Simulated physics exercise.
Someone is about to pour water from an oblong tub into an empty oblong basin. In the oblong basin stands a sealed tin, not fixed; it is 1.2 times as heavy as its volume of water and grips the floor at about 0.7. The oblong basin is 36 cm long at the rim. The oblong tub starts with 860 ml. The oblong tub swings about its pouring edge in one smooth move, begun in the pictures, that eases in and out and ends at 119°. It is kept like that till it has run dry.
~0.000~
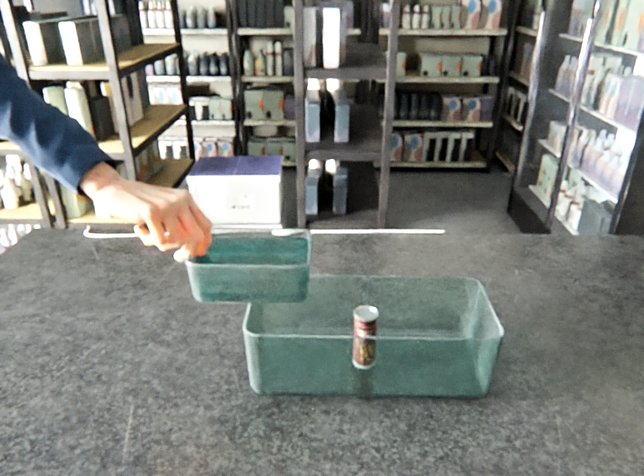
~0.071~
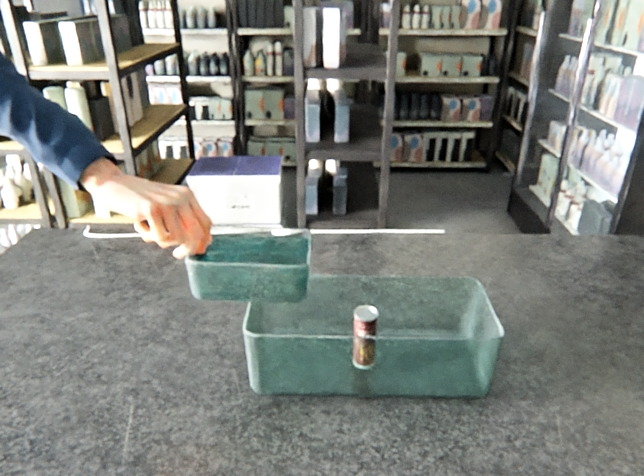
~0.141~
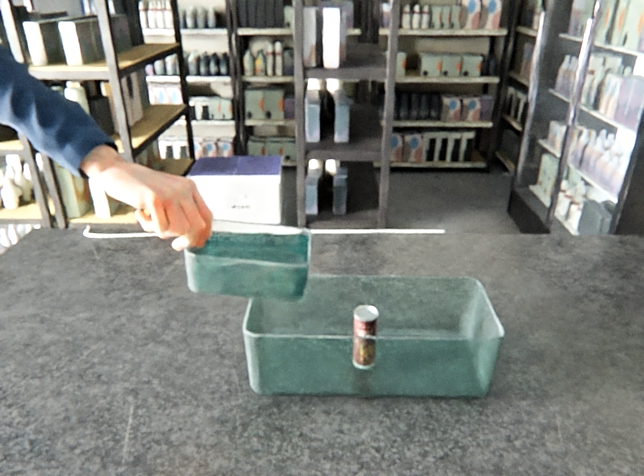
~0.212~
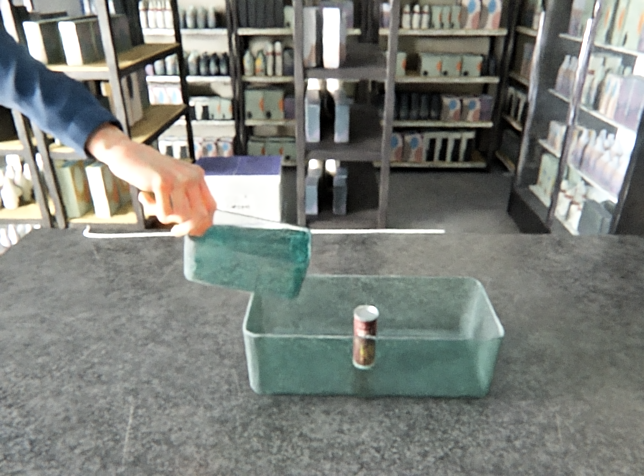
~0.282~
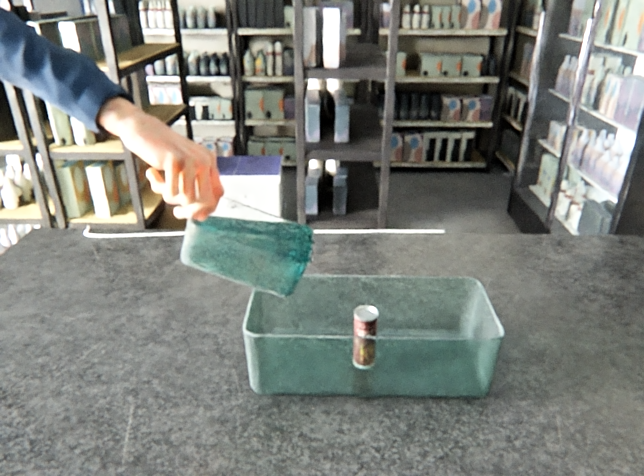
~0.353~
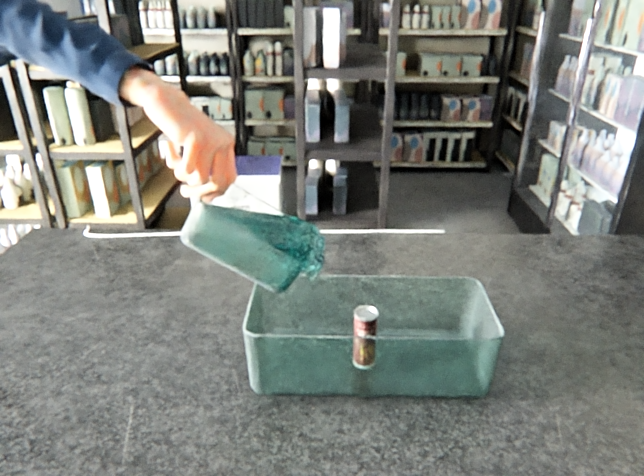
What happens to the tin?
It stays up.
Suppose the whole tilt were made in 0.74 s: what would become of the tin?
Then it stays up.
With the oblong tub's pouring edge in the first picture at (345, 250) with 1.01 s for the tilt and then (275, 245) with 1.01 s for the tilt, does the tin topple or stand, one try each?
First it keeps standing; then it goes over.
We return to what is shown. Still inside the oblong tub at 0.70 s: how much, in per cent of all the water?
Some 10 per cent.
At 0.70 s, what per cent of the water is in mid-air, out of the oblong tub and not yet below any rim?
Some 42 per cent.
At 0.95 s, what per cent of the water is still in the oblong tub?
Some 0 per cent.
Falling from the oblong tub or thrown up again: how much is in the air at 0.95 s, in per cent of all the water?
Some 6 per cent.
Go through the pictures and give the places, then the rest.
Tilt 0°; pouring edge (311, 248); surface from (199, 251) to (309, 253); the oblong basin's rim runs from (251, 303) to (491, 307); the tin's top is at (366, 315), in the first frame.
Tilt 1°; pouring edge (311, 248); surface from (198, 250) to (309, 251), in the second frame.
Tilt 6°; pouring edge (310, 248); surface from (197, 246) to (309, 248), in the third frame.
Tilt 12°; pouring edge (310, 248); surface from (196, 239) to (309, 244), in the fourth frame.
Tilt 22°; pouring edge (310, 248); surface from (194, 228) to (309, 242); 3 per cent is over the edge, in the fifth frame.
Tilt 32°; pouring edge (309, 248); surface from (193, 216) to (304, 237); 9 per cent is over the edge, in the sixth frame.
After 0.70 s the tilt is 93° and 10 per cent is still to pour; the tin stands where it began.
After 0.95 s the tilt is 118° and 0 per cent is still to pour; the tin stands where it began.
After 1.22 s the tilt is 119° and 0 per cent is still to pour; the tin stands where it began.
After 1.51 s the tilt is 119° and 0 per cent is still to pour; the tin stands where it began.
In the end the tin stands where it began.
